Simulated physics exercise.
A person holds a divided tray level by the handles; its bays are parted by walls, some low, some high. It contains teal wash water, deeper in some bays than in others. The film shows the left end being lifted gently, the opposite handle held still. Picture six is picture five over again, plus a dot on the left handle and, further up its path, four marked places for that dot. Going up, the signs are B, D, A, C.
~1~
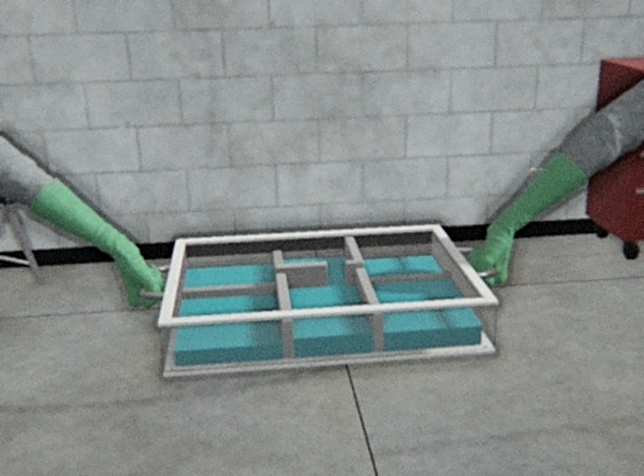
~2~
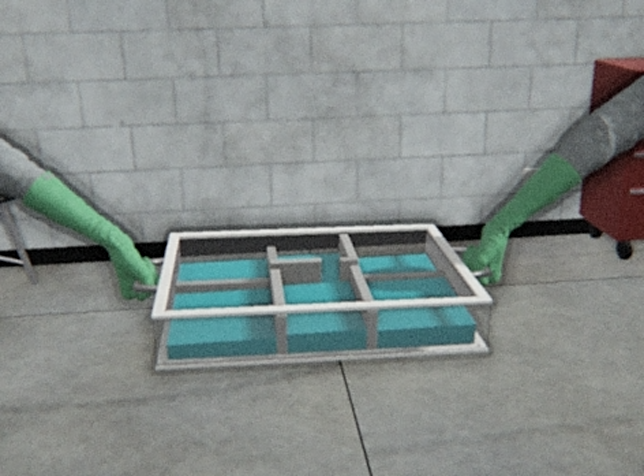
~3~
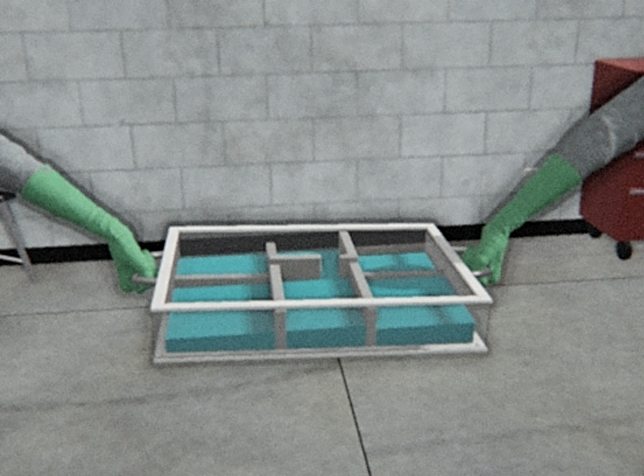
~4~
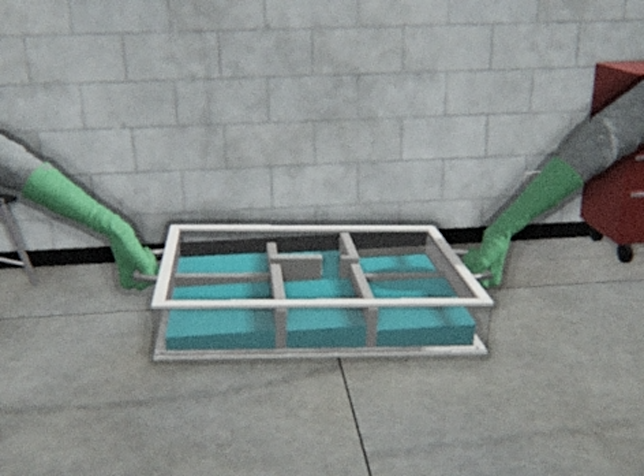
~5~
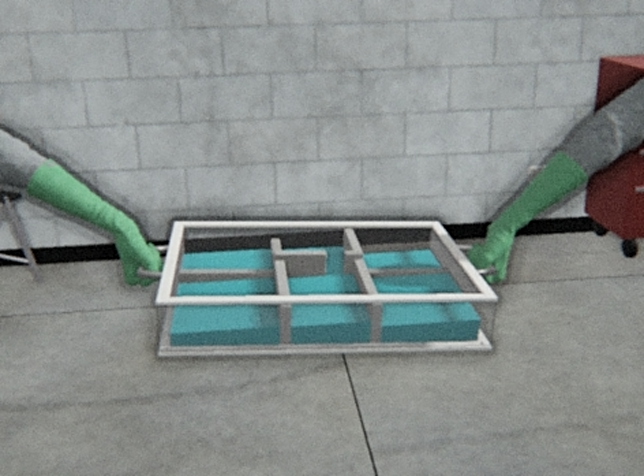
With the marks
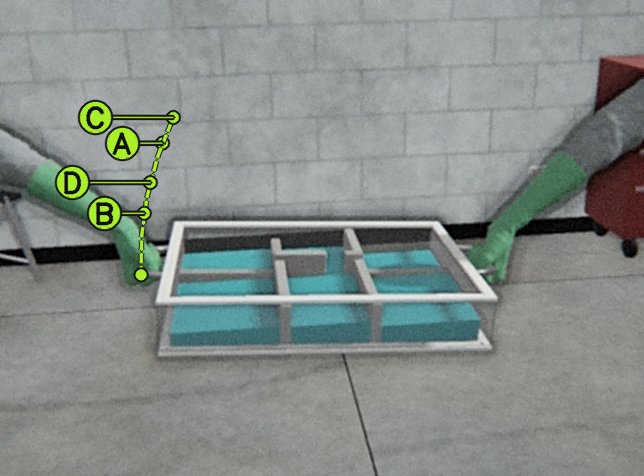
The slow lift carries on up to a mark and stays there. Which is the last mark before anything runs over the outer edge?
A.
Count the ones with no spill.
Three of the four.
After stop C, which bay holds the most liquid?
That is the front right bay.
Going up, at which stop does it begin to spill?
Stop C.
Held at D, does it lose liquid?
No, not at all.
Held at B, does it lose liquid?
No.
On the marked copy, A at (162, 143); B at (144, 213); C at (173, 117); D at (150, 182).
With A, nothing spills; the front right bay holds the most.
With B, nothing spills; the front right bay holds the most.
With C, about 6 % goes over the rim.
With D, nothing spills; the front right bay holds the most.
